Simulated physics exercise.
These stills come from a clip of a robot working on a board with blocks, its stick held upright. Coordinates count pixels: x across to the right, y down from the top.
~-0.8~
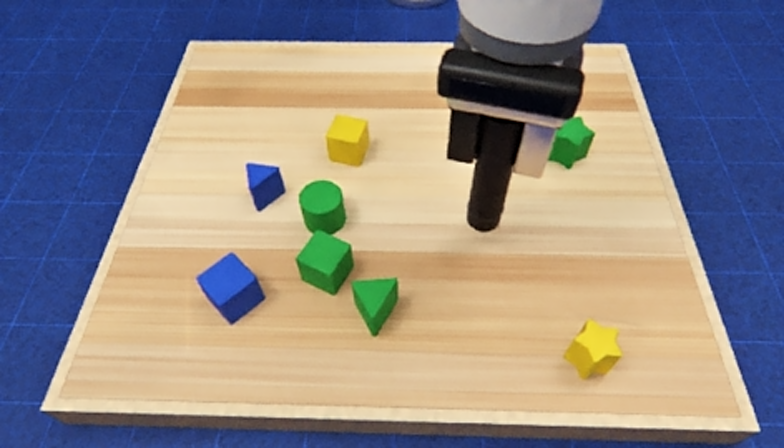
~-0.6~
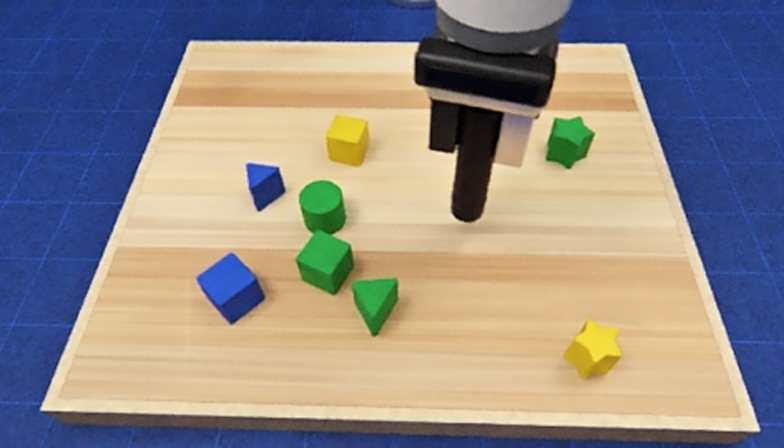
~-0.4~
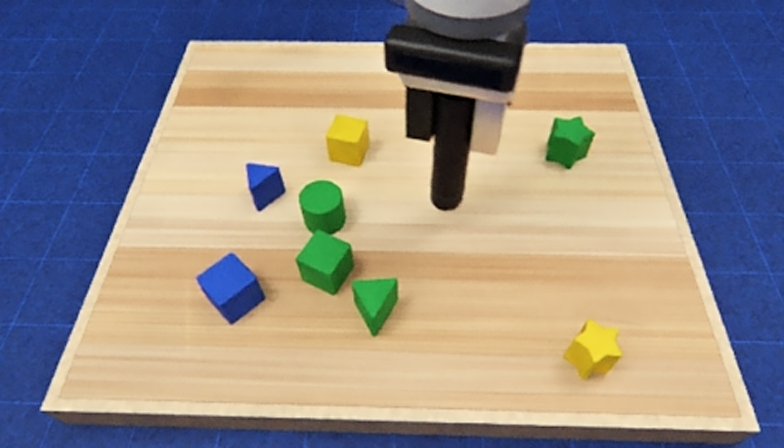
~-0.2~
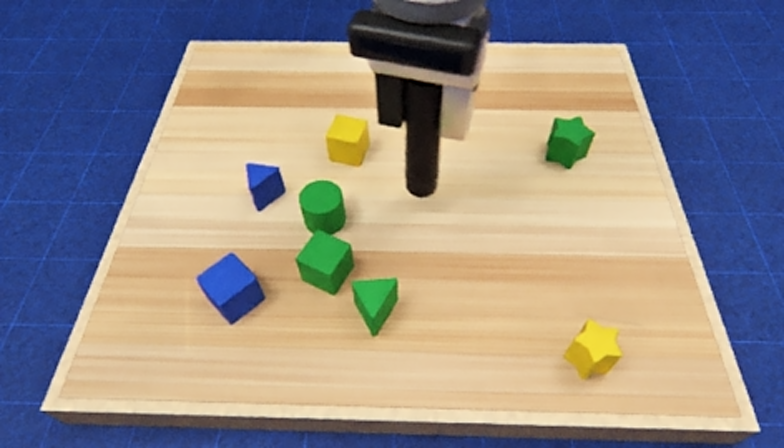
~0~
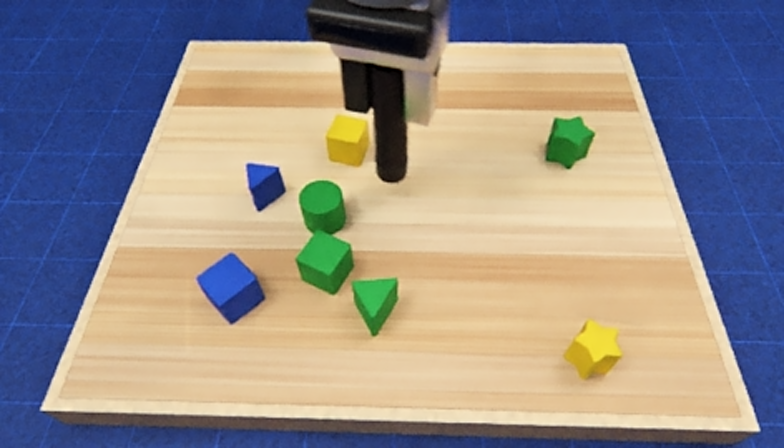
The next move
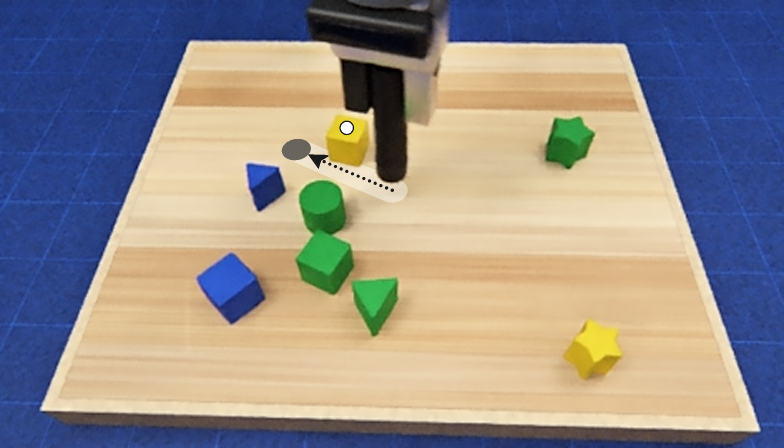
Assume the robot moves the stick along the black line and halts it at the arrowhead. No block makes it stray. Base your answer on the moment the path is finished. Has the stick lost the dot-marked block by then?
Yes, that is how it ends up.
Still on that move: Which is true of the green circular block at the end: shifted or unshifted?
It's unmoved.
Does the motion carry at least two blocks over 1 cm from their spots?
The answer is no.
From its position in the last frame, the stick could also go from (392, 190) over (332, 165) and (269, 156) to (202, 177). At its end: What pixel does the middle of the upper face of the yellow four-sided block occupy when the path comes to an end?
It should be at about (326, 110).
Drawn move, straight from (392, 190) to (296, 149); the dot is on the yellow four-sided block.
On the path given first. One third of the way, stick (357, 158); yellow four-sided block (344, 126).
Two thirds of the way, stick (323, 145); yellow four-sided block (331, 112), turned 50° clockwise.
At the end, stick (292, 131); green circular block still; yellow four-sided block (323, 109), turned 95° clockwise.
